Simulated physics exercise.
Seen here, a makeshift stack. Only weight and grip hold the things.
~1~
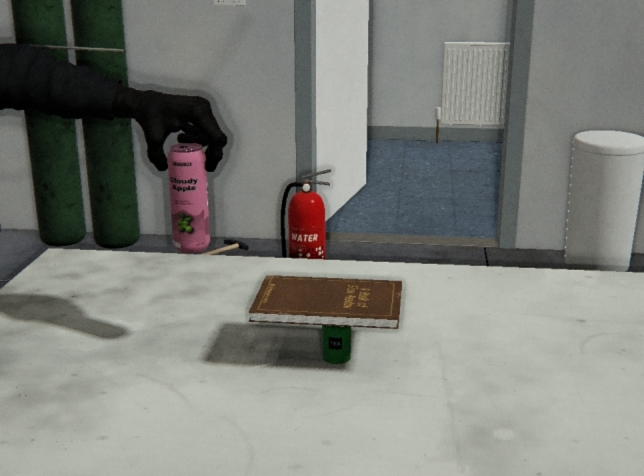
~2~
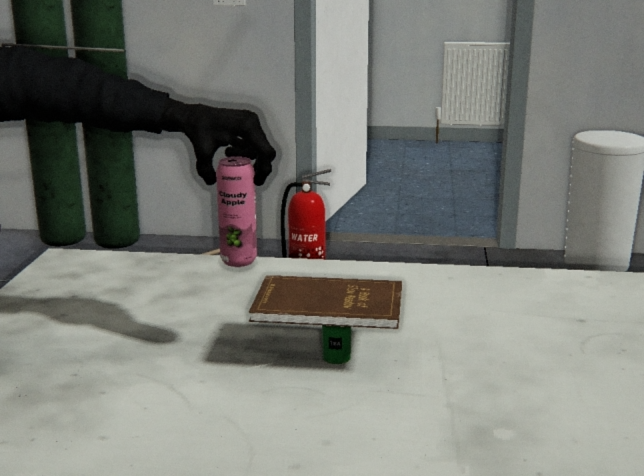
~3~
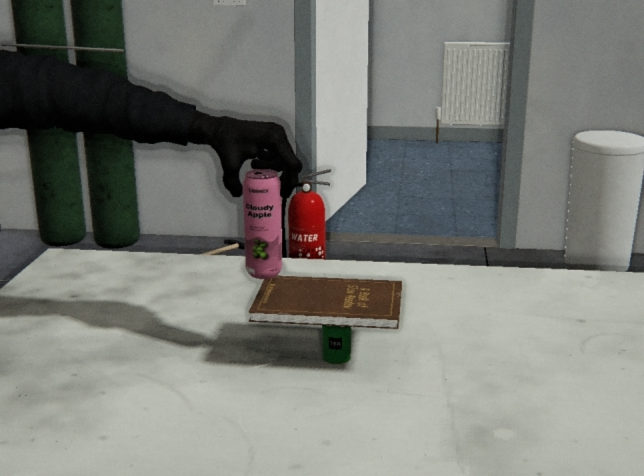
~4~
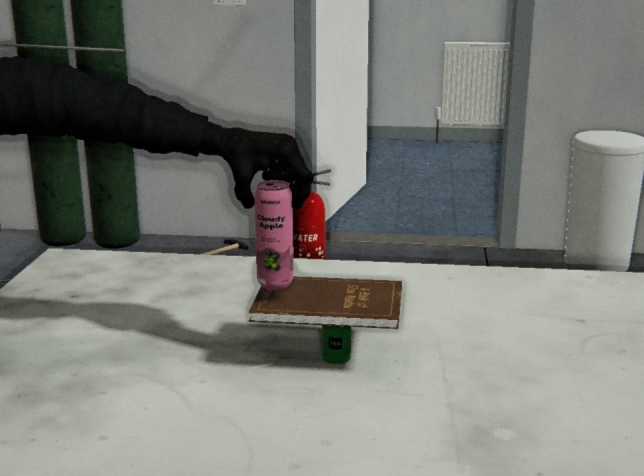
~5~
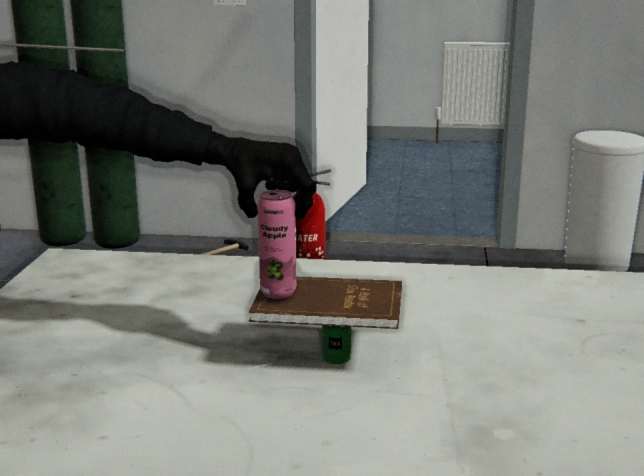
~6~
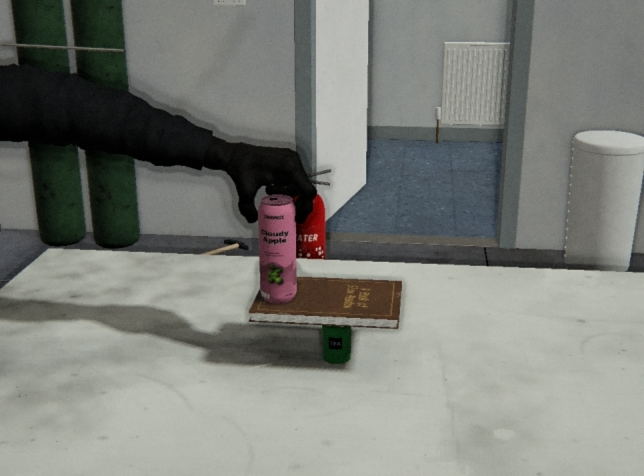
A dark arm moves a pink can rightward and lowers it onto a brown book.
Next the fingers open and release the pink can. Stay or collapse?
Outcome: The stack comes apart.
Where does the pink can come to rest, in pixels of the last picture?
Around (181, 335).
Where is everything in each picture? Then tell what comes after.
Still above its spot; pink can (189, 199); green shaker (337, 332), in the first frame.
Still above its spot; pink can (237, 213); green shaker (337, 332), in the second frame.
Still above its spot; pink can (263, 225); green shaker (337, 332), in the third frame.
Still above its spot; pink can (274, 236); green shaker (337, 332), in the fourth frame.
Still above its spot; pink can (278, 245); green shaker (337, 332), in the fifth frame.
In place under the hand; pink can (278, 250); green shaker (337, 332), in the sixth frame.
Then, 0.30 s past the last view, pink can now fallen; brown book rocked 46° from its first pose.
Then, 0.40 s past the last view, brown book rocked 56° from its first pose.
Then, 0.60 s past the last view, brown book now fallen; green shaker displaced about its own width.
Then, 1.20 s past the last view, green shaker displaced about its own width.
Finally, fallen, pink can and brown book; moved from the start, green shaker. Final places as the last picture's camera would see them, pink can near (181, 335). The stack gives way.
